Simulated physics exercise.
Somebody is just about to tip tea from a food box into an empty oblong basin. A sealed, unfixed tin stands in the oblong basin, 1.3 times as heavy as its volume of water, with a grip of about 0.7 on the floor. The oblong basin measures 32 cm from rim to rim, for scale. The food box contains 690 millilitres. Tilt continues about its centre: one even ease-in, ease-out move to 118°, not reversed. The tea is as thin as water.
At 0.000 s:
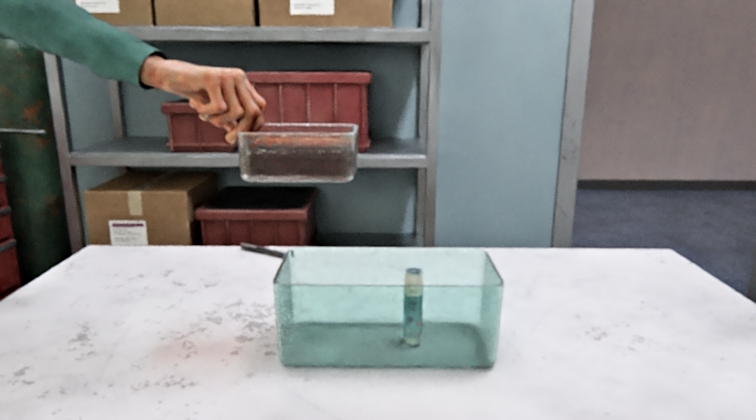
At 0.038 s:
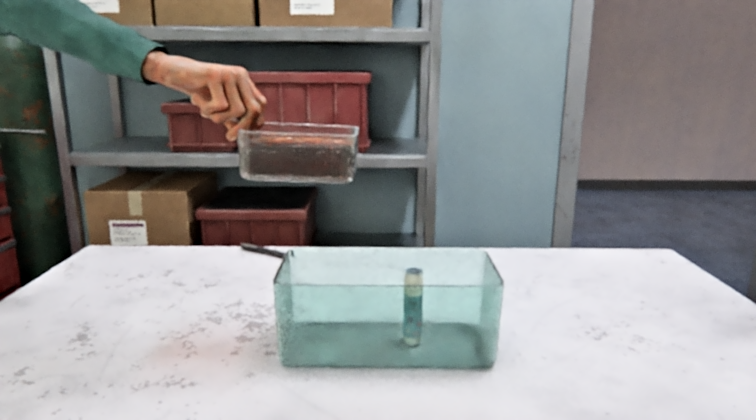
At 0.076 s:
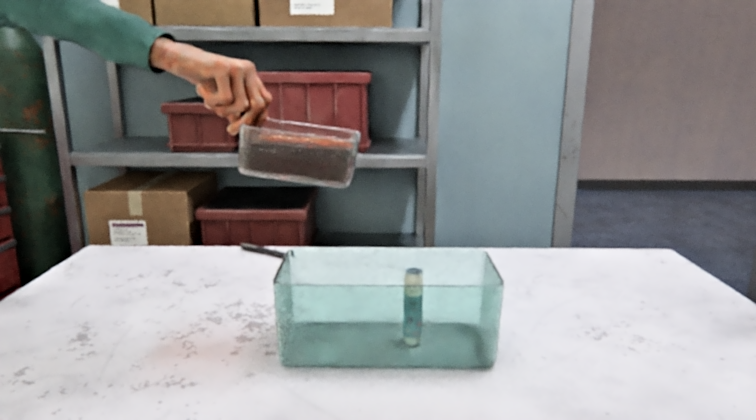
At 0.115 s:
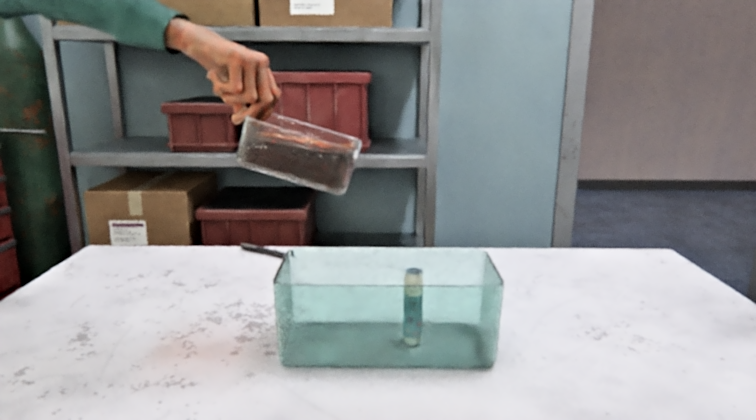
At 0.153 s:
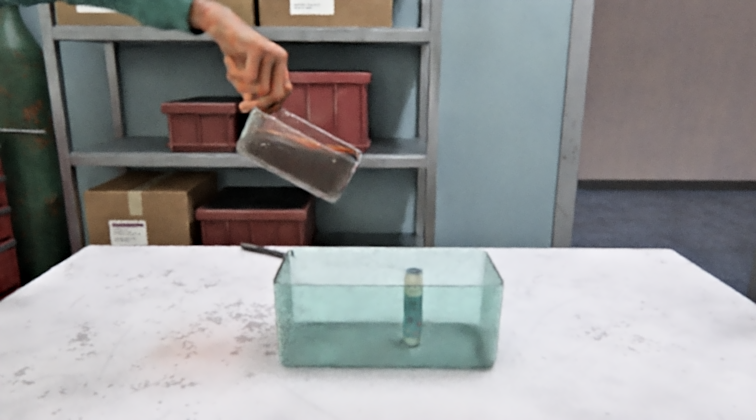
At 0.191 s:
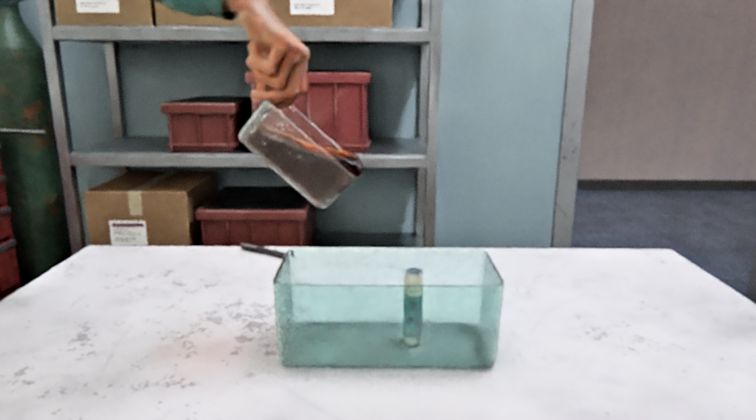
At the start, a hand holds a clear box of dark liquid level above a greenish see-through basin on a white table, with a small upright tin inside the basin. The hand then tilts the box down to the right, slowly at first, until it slants steeply above the basin.
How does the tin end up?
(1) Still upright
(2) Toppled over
Toppled over (2).
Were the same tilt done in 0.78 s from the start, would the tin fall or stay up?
In that case the tin does not tip.
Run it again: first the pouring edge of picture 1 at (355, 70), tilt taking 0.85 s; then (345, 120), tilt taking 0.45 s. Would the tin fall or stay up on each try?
Trial 1 - tin stays standing; trial 2 - tin stays standing.
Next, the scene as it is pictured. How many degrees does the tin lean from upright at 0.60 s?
I'd say it is close to 10 degrees off upright.
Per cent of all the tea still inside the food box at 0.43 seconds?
Around 10 percent.
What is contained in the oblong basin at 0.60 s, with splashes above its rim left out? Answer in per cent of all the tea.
Some 90 percent of the total.
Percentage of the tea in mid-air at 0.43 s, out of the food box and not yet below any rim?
Some 42 % is the figure.
By 0.43 s the tilt is 115° and 11 per cent is still to pour; the tin stands where it began.
By 0.60 s the tilt is 118° and 1 per cent is still to pour; the tin leans 8°.
By 0.77 s the tilt is 118° and 0 per cent is still to pour; the tin leans 8°.
By 0.97 s the tilt is 118° and 0 per cent is still to pour; the tin leans 46°.
At rest the tin lies on its side.
